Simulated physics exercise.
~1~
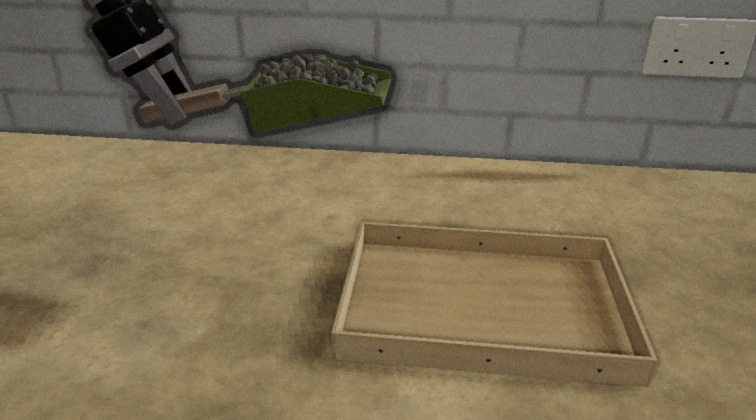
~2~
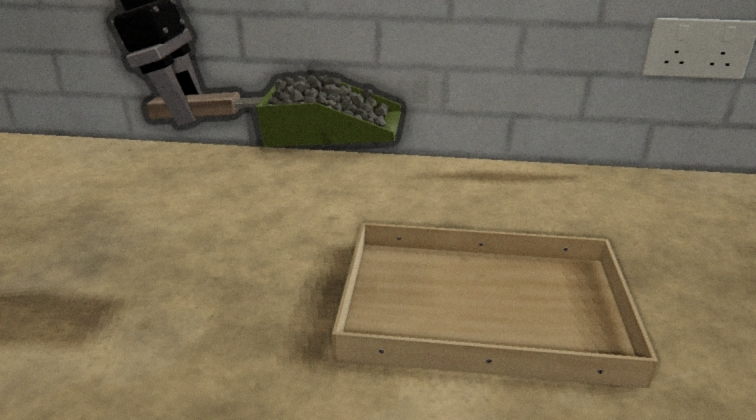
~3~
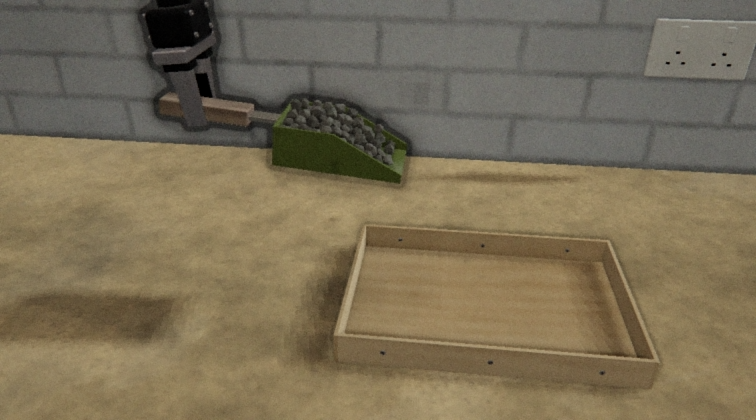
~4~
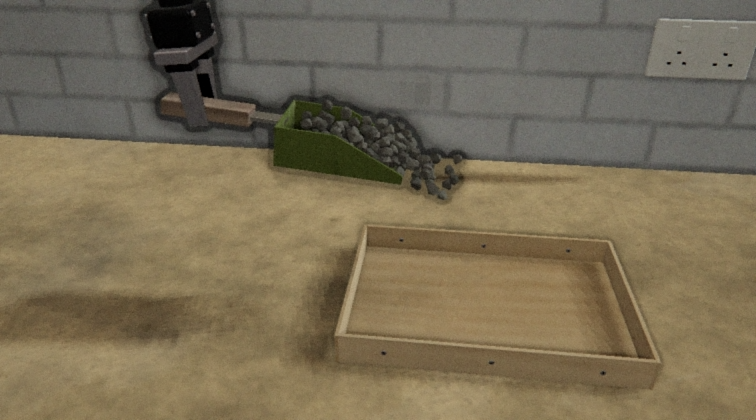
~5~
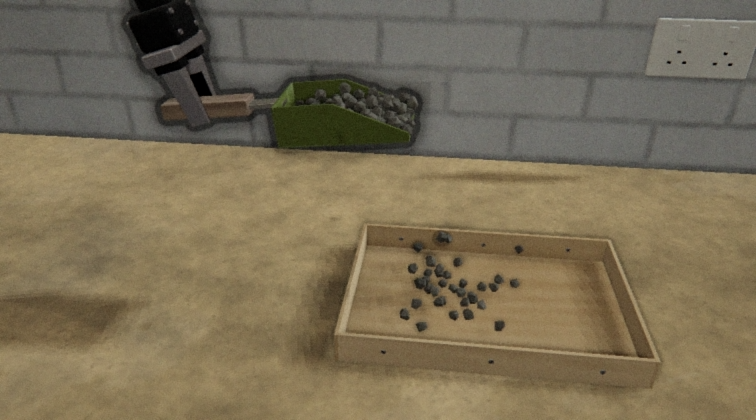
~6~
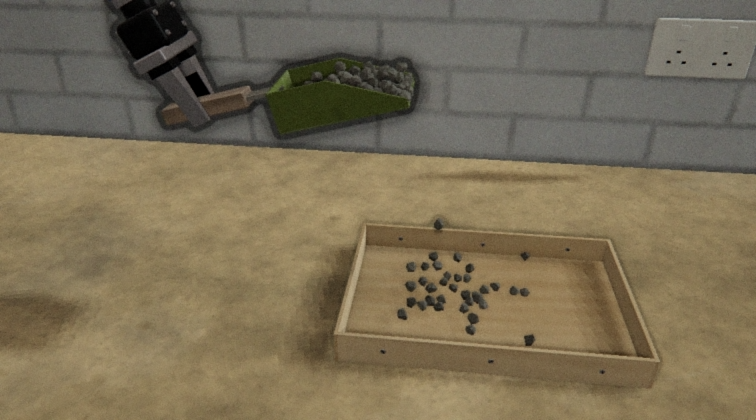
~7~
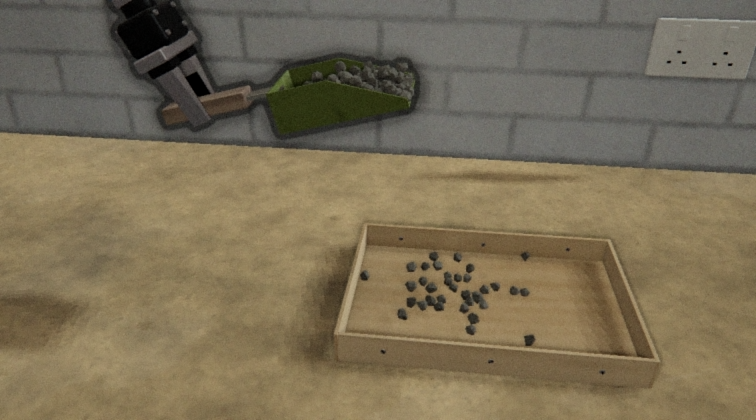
On a tabletop, a robot arm tips a green scoop, spilling some pebbles into a tray.
